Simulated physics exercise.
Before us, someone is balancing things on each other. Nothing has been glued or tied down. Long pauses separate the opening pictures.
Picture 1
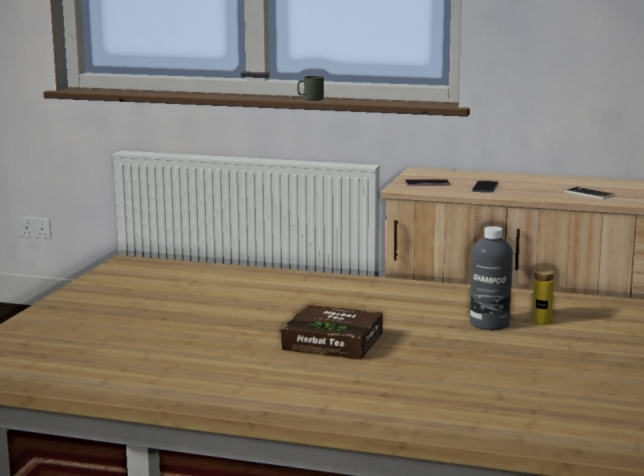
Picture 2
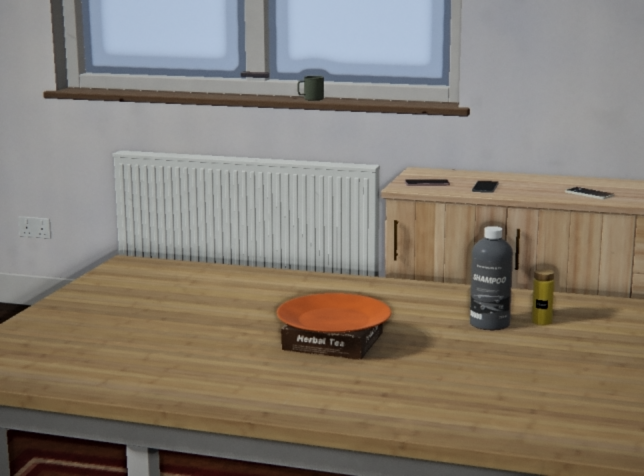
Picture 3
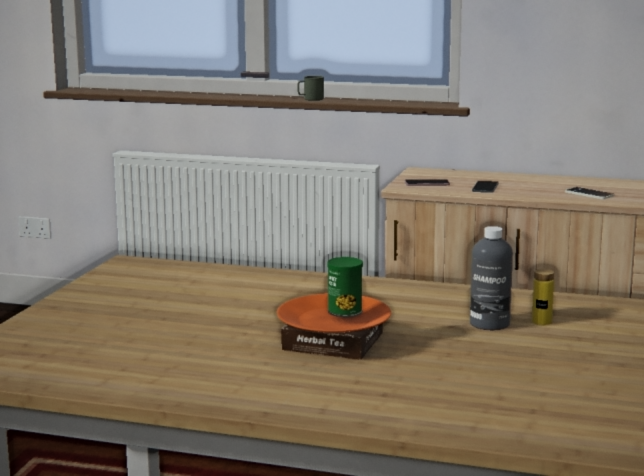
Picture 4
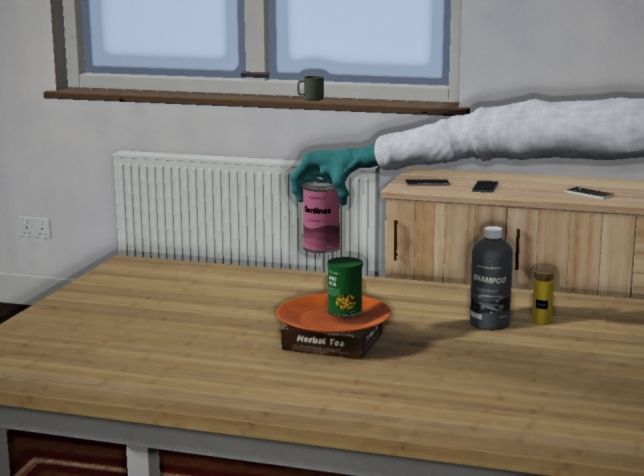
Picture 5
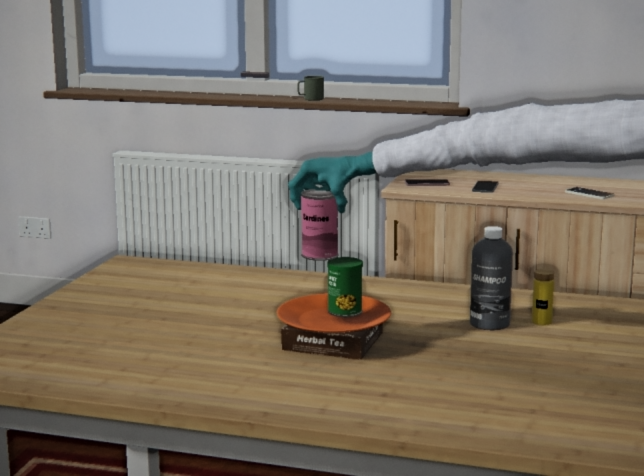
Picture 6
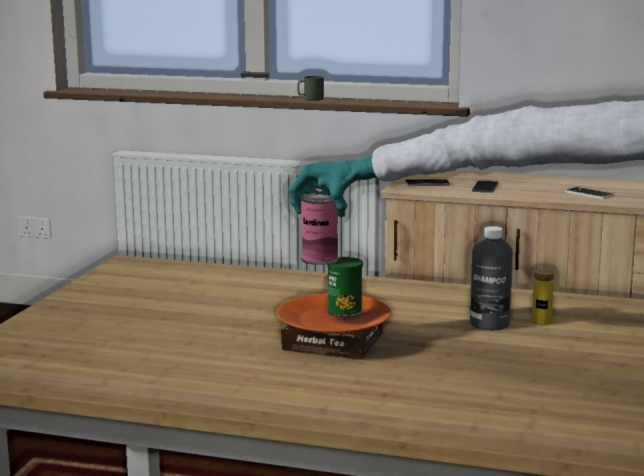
An orange plate appeared on the brown tea box, then a green tin on top of it, and a teal-gloved hand held a pink tin just above, lowering it slightly.
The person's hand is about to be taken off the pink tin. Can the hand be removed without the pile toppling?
No, the pile topples.
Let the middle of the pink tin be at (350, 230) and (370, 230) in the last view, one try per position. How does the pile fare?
Well, the first time it stays steady, and the second time it falls over.
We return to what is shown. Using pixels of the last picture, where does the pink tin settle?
Somewhere around (192, 312) in the last picture.
Then, 0.40 s after the last picture, pink tin now fallen.
Then, 0.60 s after the last picture, things are still on the move.
Then, 1.20 s after the last picture, nothing new.
At rest, fallen, pink tin; the other 5 in place. Seen from the same camera at the end, pink tin near (192, 312). The pile comes apart.
